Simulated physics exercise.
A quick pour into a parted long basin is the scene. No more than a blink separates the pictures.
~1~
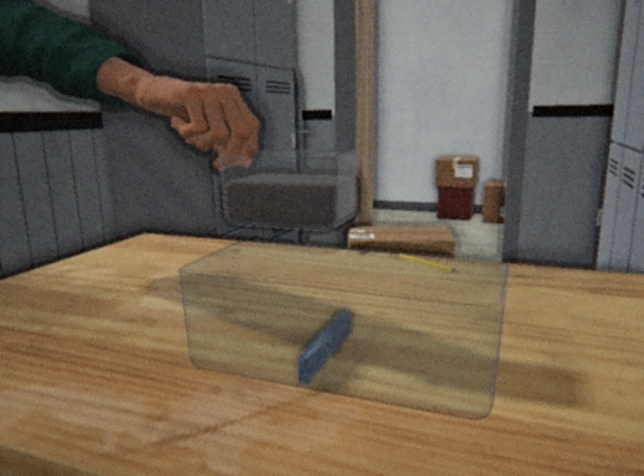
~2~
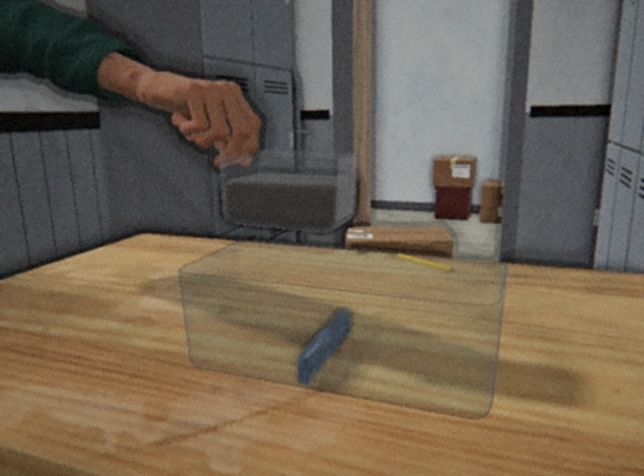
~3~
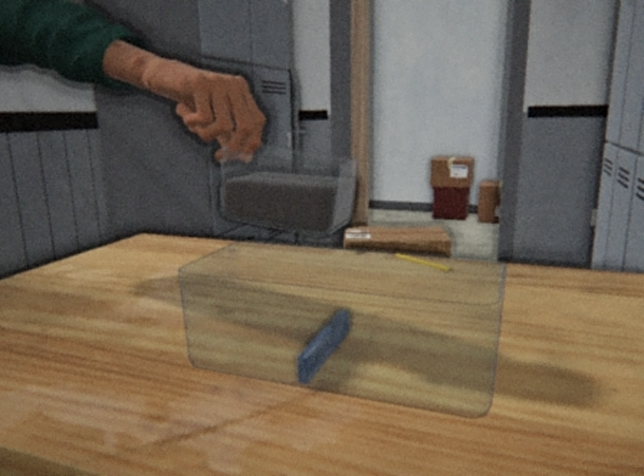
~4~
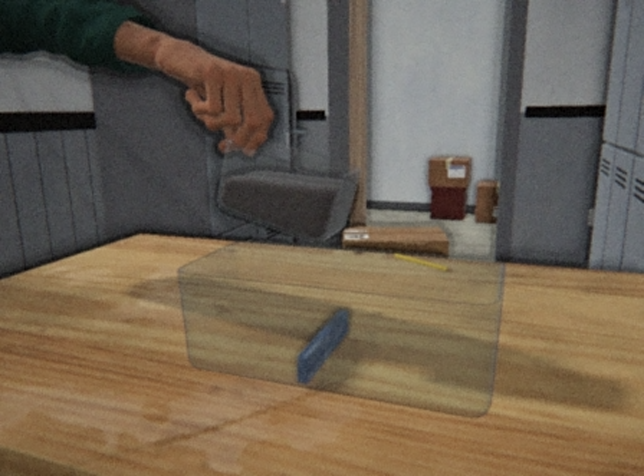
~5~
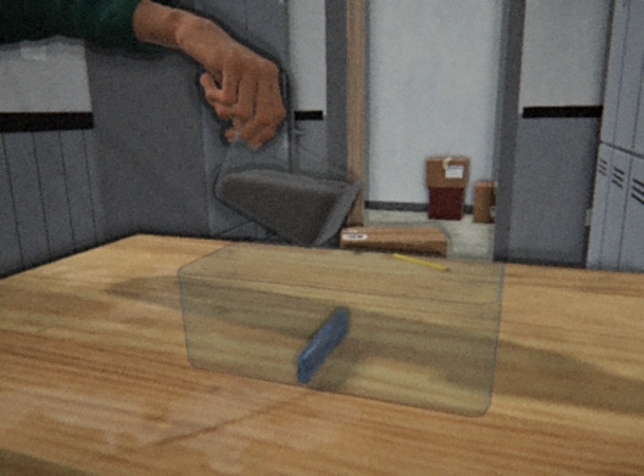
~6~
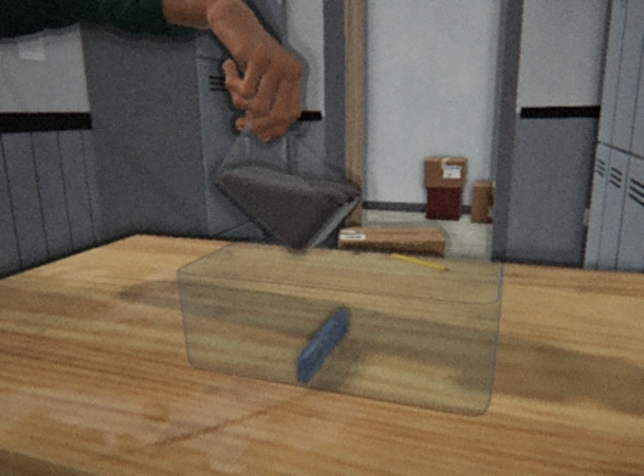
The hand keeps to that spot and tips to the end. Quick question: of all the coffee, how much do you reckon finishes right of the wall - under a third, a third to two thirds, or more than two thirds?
I'd say more than two thirds.
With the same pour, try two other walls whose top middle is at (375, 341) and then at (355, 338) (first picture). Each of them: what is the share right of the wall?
First try close to 45 percent, second try close to 65 percent.
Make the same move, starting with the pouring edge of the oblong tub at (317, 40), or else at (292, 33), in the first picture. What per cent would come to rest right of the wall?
First try: Near 80 percent; second try: Near 65 percent.
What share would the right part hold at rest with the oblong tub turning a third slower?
About 90 %.
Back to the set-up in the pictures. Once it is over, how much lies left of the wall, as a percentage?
Close to 15 percent.
A moment on, the oblong tub is tipped right over and 13 per cent is still to pour, 1 is left of the wall and 73 right of it.
Next, the oblong tub is tipped right over and 1 per cent is still to pour, 14 is left of the wall and 83 right of it.
Then the oblong tub is tipped right over and 0 per cent is still to pour, 15 is left of the wall and 84 right of it.
Later the oblong tub is tipped right over and 0 per cent is still to pour, 15 is left of the wall and 84 right of it.
Finally, 15 per cent lies left of the wall, 84 right of it and 1 outside.
